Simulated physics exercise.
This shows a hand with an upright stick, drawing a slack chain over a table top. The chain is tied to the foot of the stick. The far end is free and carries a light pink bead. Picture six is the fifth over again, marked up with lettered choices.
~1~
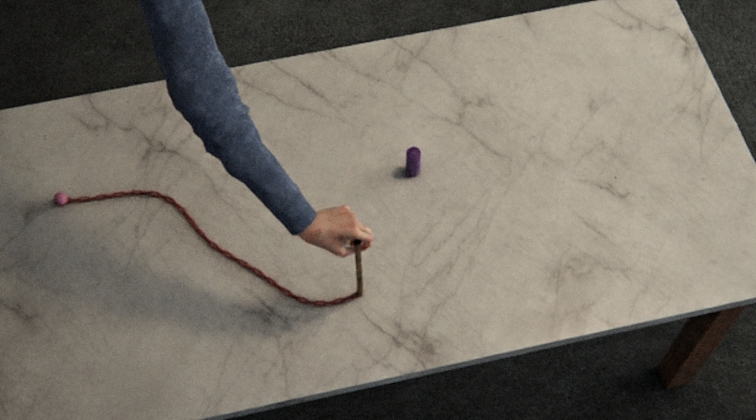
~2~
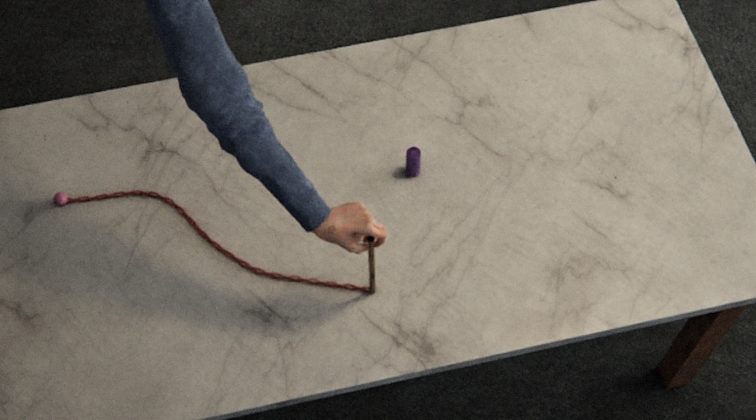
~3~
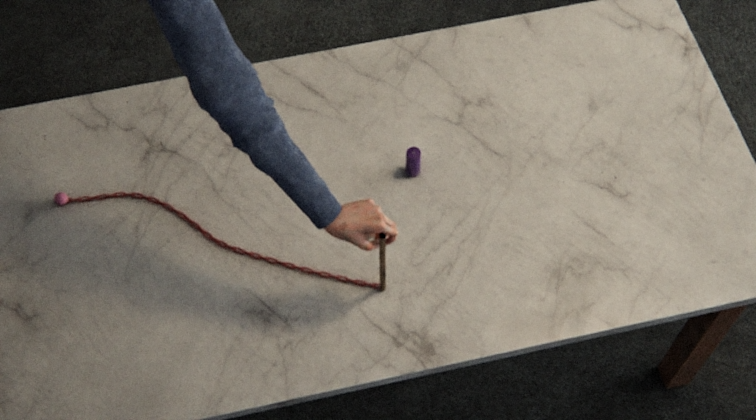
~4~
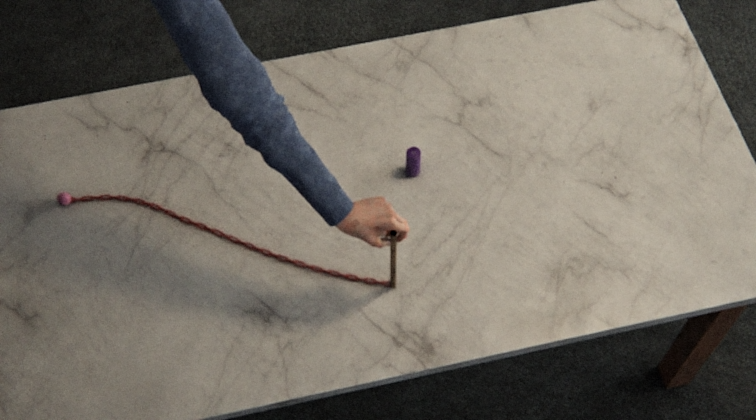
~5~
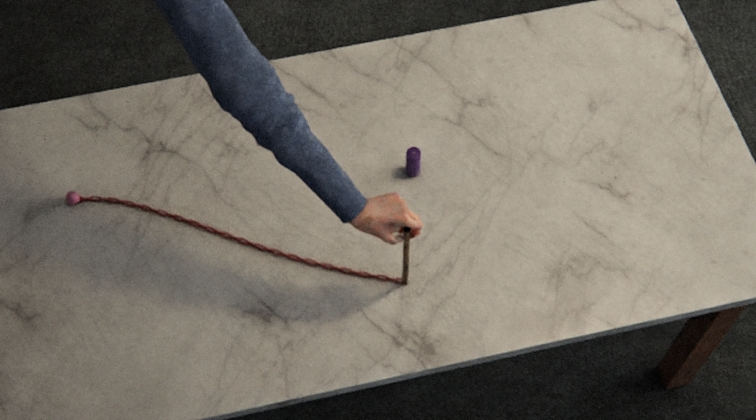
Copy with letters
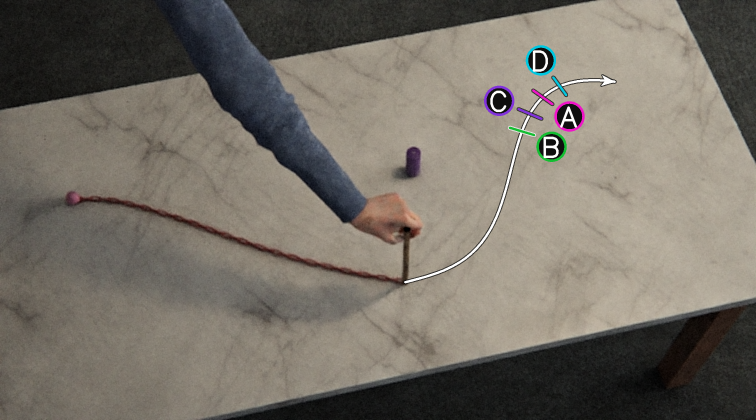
On a marble-topped table, a hand holding an upright stick drew a slack reddish chain to the right past a purple candle, straightening its curves before the pink bead at the far end began sliding along.
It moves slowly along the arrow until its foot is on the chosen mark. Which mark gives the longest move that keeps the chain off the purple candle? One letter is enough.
Up to mark C.
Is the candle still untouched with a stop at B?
For that mark, yes.
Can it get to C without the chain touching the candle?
For that mark, yes.
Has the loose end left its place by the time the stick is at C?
By then, yes.
On the marked copy, A at (543, 97); B at (522, 131); C at (530, 114); D at (560, 86); the route from (405, 282) via (512, 164) to (615, 82).
With C. Early on, foot of the stick (482, 243), middle of the chain (303, 246), free end (137, 208).
Further on, foot of the stick (511, 171), middle of the chain (351, 229), free end (180, 218).
At the end, foot of the stick (530, 114), middle of the chain (392, 195), free end (225, 224); nothing has been touched.
As for the rest, A brings the chain against the candle; B is safe but short; D brings the chain against the candle.
